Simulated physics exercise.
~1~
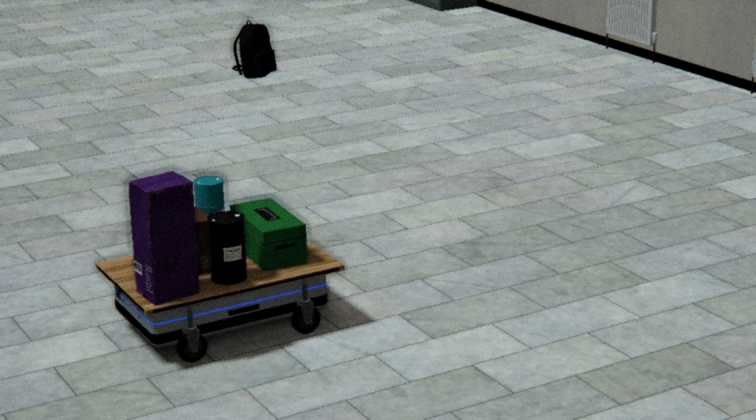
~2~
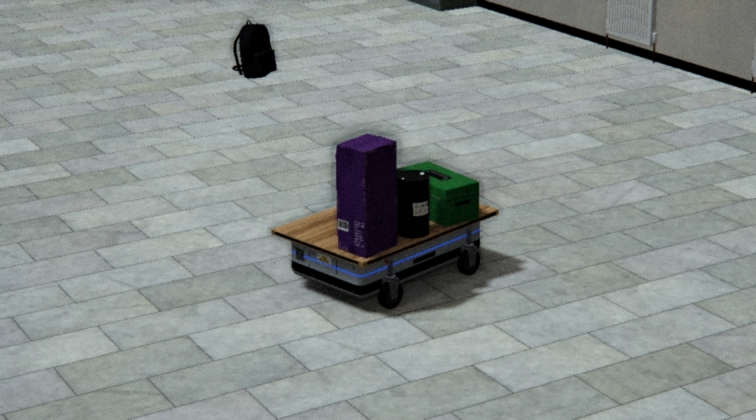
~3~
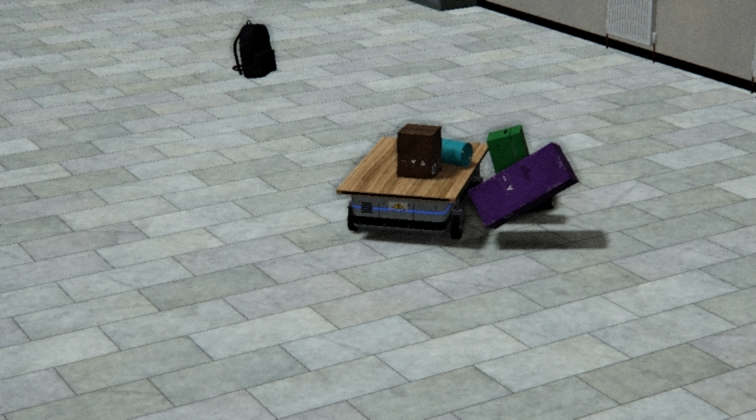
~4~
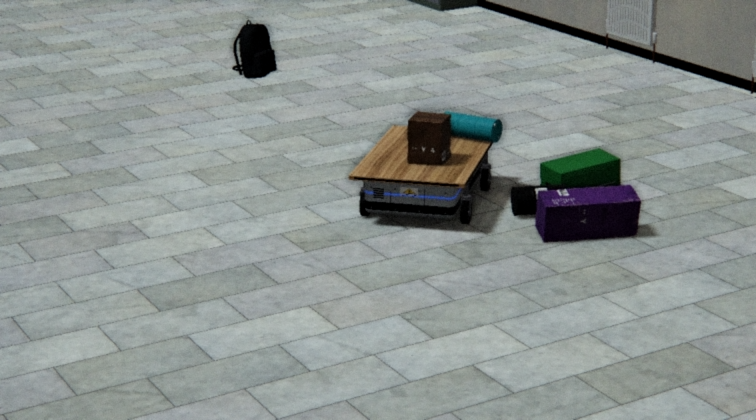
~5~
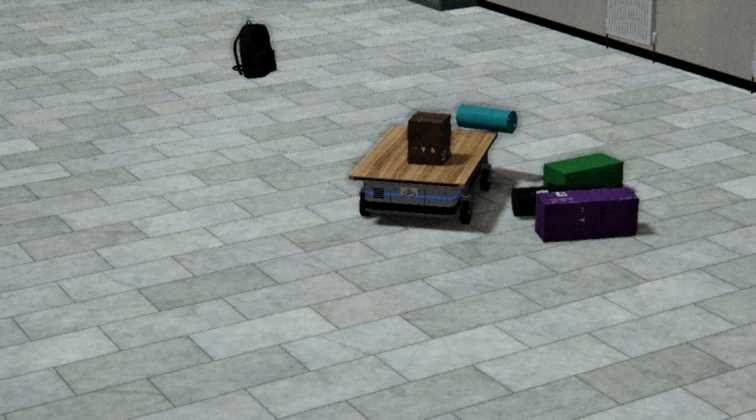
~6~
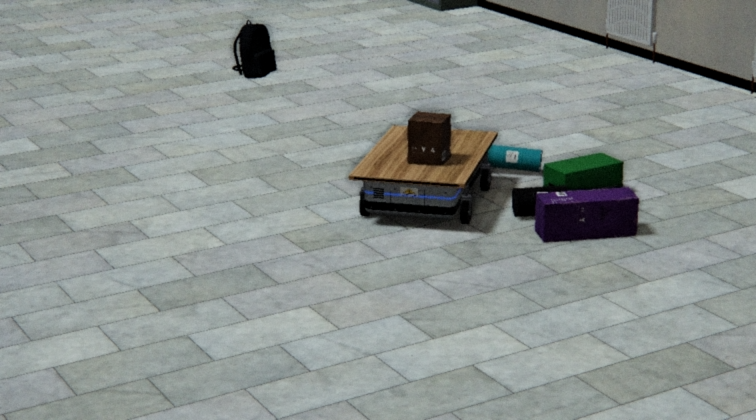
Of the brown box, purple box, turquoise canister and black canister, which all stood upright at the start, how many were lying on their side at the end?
Three of them ended up on their side, namely the purple box, the turquoise canister and the black canister. The brown box was still standing on the cart.
A loaded cart rolled to the right across a tiled floor and swung around, spilling its purple box, green toolbox and black canister before stopping. The turquoise canister then rolled off too, leaving only the brown box on the deck.
